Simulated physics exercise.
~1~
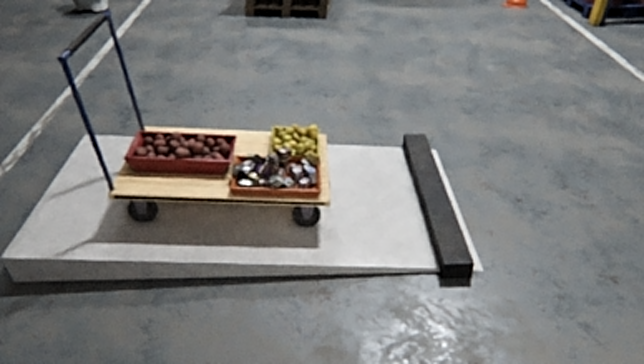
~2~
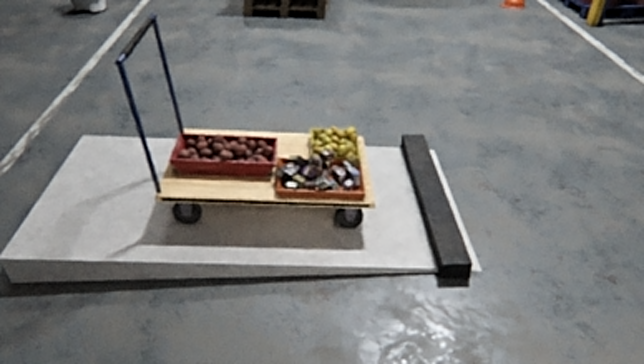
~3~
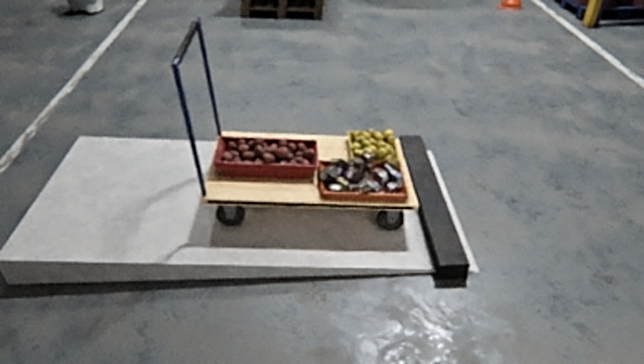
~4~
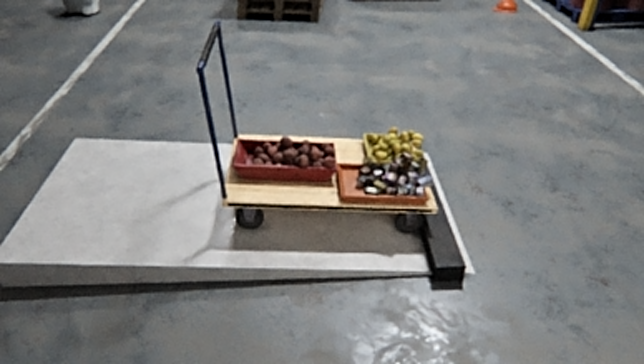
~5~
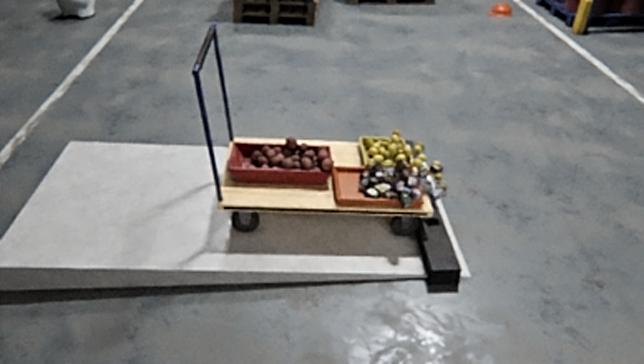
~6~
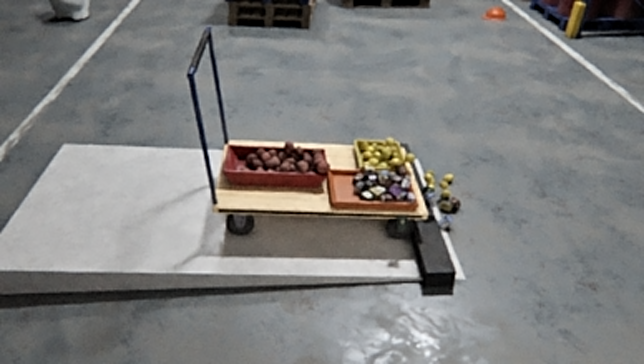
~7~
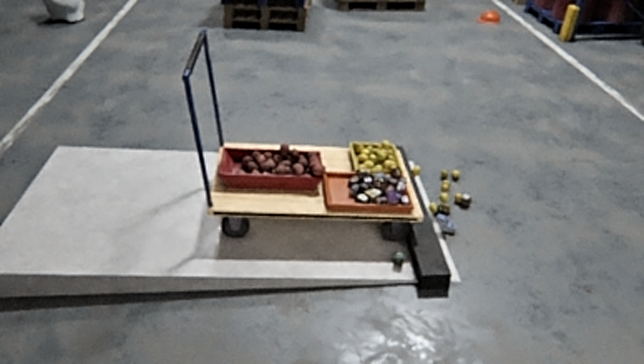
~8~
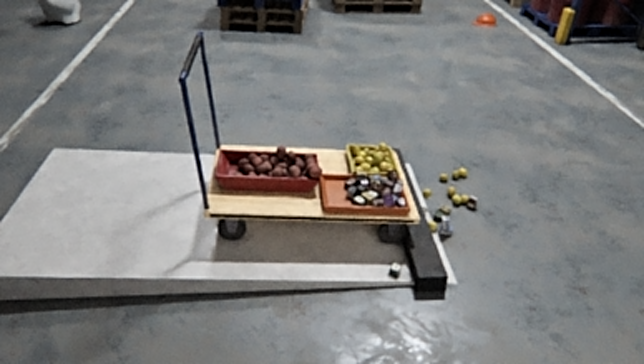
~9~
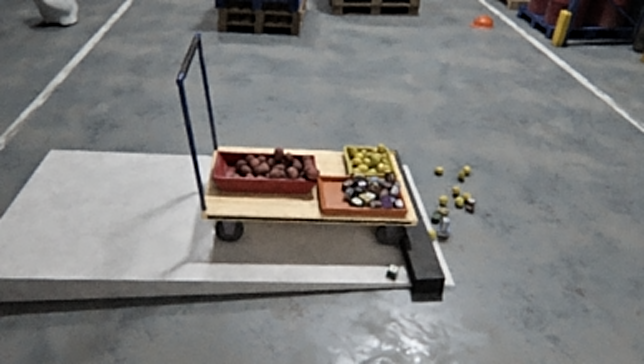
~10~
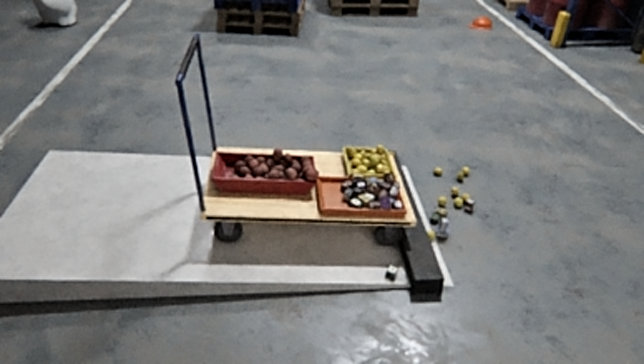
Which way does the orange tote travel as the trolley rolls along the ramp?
The orange tote travels to the right, carried along on the trolley until it stops at the beam.
In this clip, a trolley carrying red, yellow and orange totes of goods rolls right down a ramp and stops at a dark beam; some yellow and small mixed items spill onto the floor beyond and come to rest, while the red potatoes stay in their tote.
